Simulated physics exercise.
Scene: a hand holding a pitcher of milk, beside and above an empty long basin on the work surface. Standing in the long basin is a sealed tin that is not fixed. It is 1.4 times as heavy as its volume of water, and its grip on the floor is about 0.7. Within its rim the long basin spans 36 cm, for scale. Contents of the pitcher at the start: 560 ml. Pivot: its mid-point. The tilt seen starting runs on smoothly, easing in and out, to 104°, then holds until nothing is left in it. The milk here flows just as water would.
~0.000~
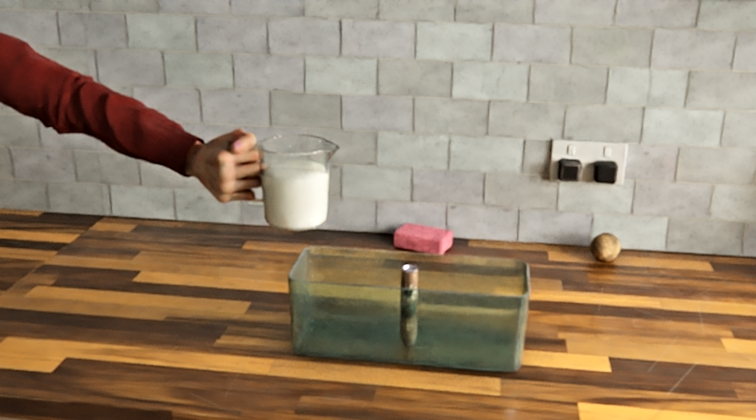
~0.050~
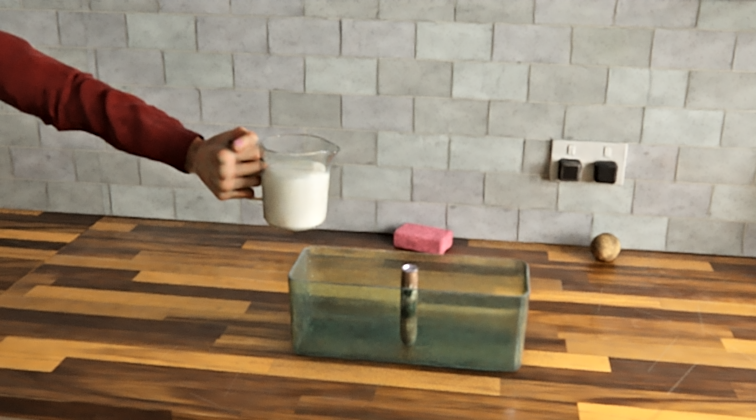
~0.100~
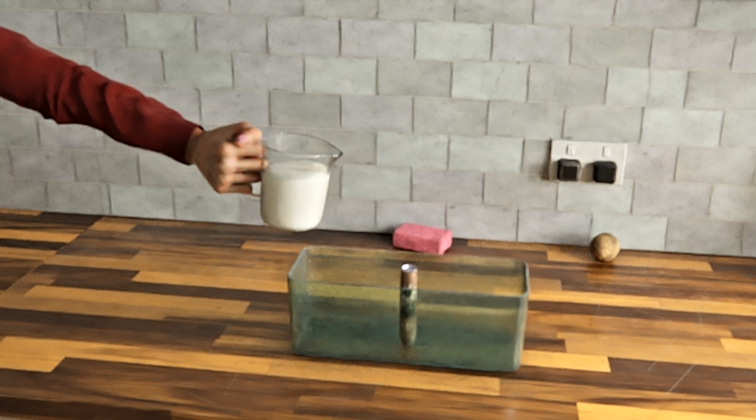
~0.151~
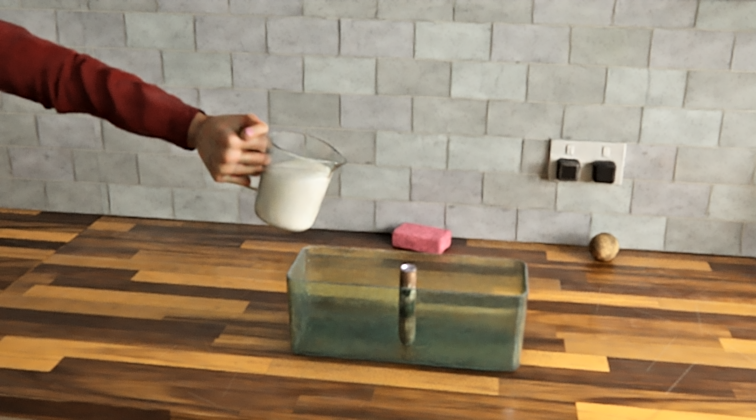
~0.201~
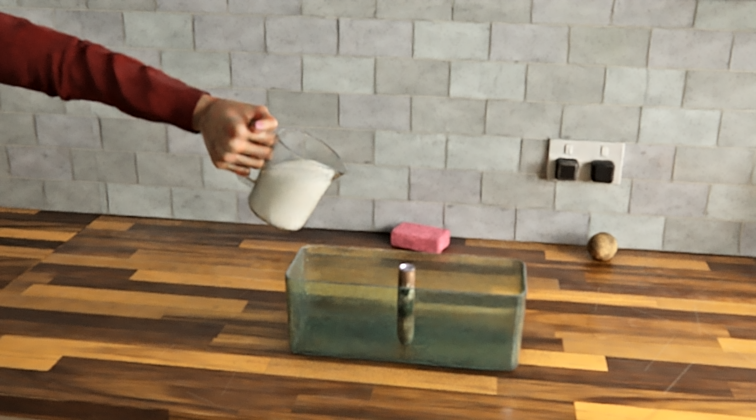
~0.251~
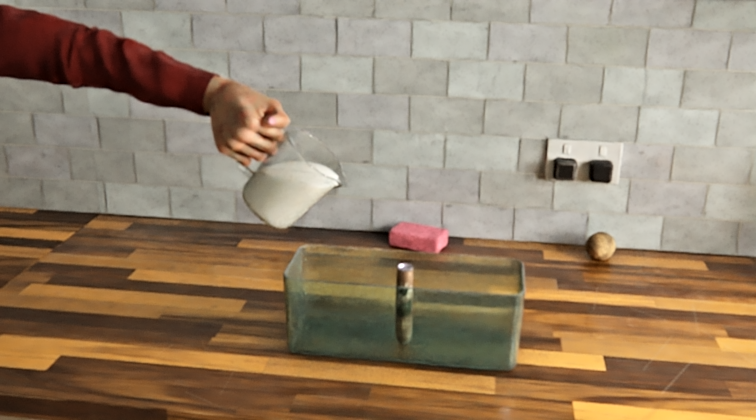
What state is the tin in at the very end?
It ends up erect.
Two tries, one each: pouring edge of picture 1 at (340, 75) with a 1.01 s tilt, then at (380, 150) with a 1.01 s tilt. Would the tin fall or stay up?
In the first try it comes down; in the second it comes down.
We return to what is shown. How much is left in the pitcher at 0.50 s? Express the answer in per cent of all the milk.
About 60 per cent.
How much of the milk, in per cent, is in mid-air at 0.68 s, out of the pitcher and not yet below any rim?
Airborne share: Near 14 %.
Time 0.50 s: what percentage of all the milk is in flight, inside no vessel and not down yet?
26 %.
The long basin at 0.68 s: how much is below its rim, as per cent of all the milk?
The fraction sits near 70 in a hundred.
After 0.50 s the tilt is 99° and 59 per cent is still to pour; the tin stands where it began.
After 0.68 s the tilt is 104° and 15 per cent is still to pour; the tin stands where it began.
After 0.87 s the tilt is 104° and 2 per cent is still to pour; the tin stands where it began.
After 1.08 s the tilt is 104° and 0 per cent is still to pour; the tin stands where it began.
In the end the tin stands where it began.
